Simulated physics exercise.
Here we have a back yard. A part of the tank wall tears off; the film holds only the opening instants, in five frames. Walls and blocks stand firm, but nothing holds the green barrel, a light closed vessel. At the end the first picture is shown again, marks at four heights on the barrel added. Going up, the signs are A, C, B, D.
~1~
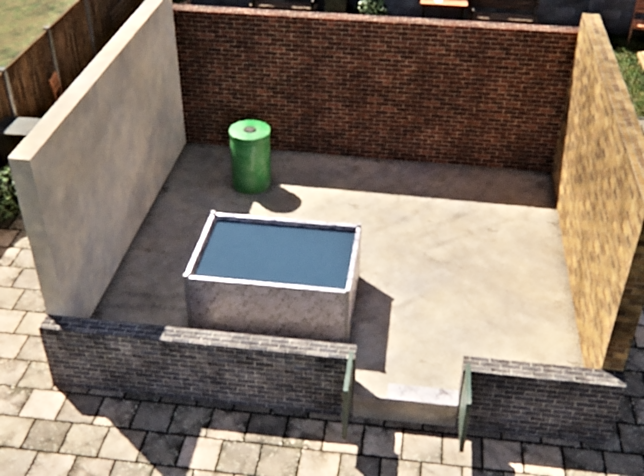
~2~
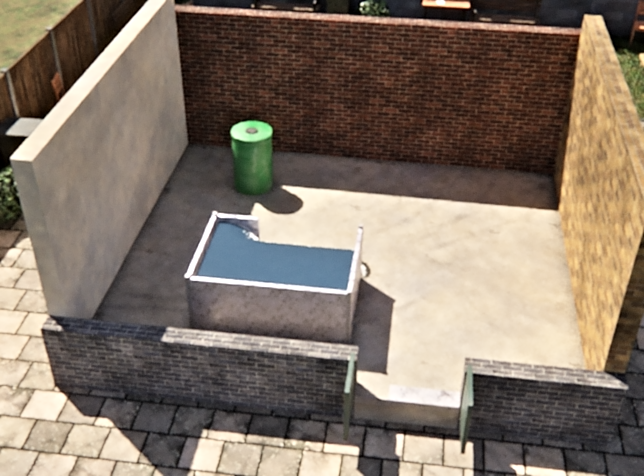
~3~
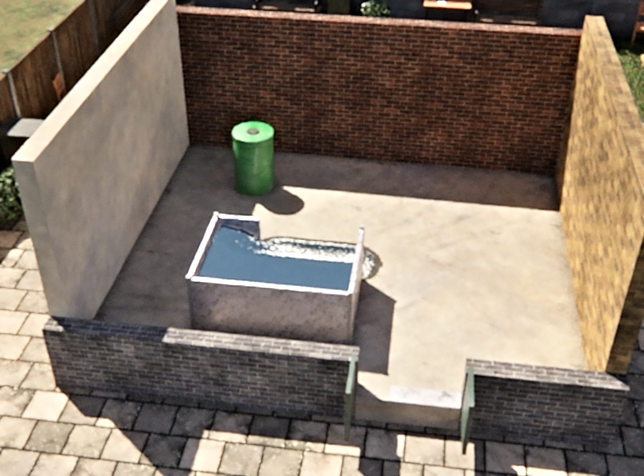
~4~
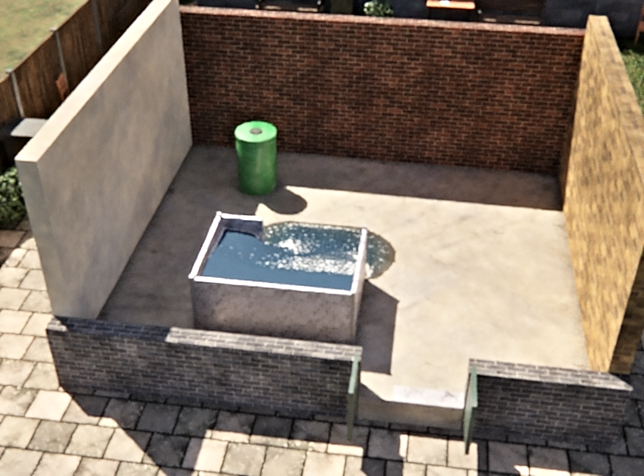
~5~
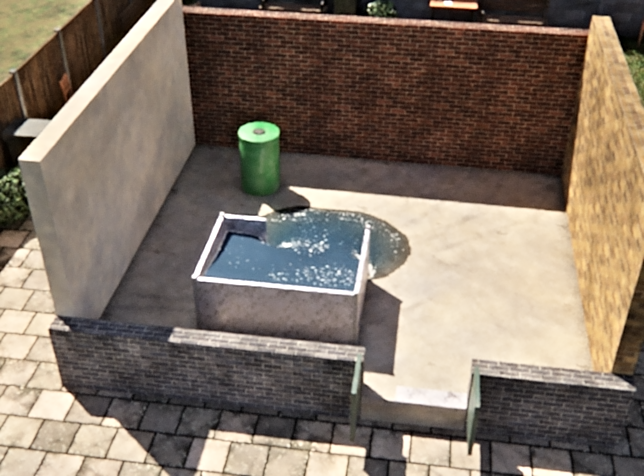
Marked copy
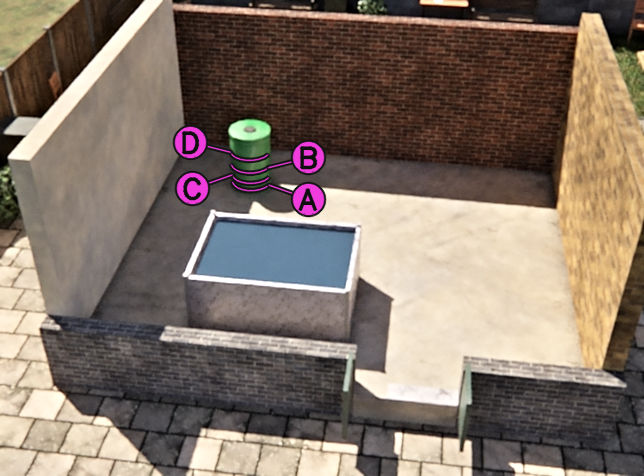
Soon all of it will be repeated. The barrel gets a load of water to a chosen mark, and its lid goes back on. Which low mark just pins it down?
Take C.
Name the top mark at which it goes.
Here it is mark A.
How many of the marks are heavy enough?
Three of them.
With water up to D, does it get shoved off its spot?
No, that is safe.
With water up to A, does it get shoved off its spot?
Yes, that goes wrong.
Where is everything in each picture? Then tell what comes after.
Lid of the green barrel at (249, 130); tank full, its middle at (276, 255); open gate at (410, 353).
Water covers 2 % of the ground, mostly out of sight from here.
Water covers 4 % of the ground, mostly out of sight from here.
Water covers 7 % of the ground, mostly out of sight from here.
Lid of the green barrel at (258, 132); water covers 11 % of the ground, mostly out of sight from here.
On the marked copy, A at (248, 190); B at (247, 173); C at (247, 183); D at (246, 160); from the bottom up A, C, B, D.
Choosing A, it is pushed about 3 times its own width away.
Choosing B, it does not move.
Choosing C, it does not move.
Choosing D, it does not move.
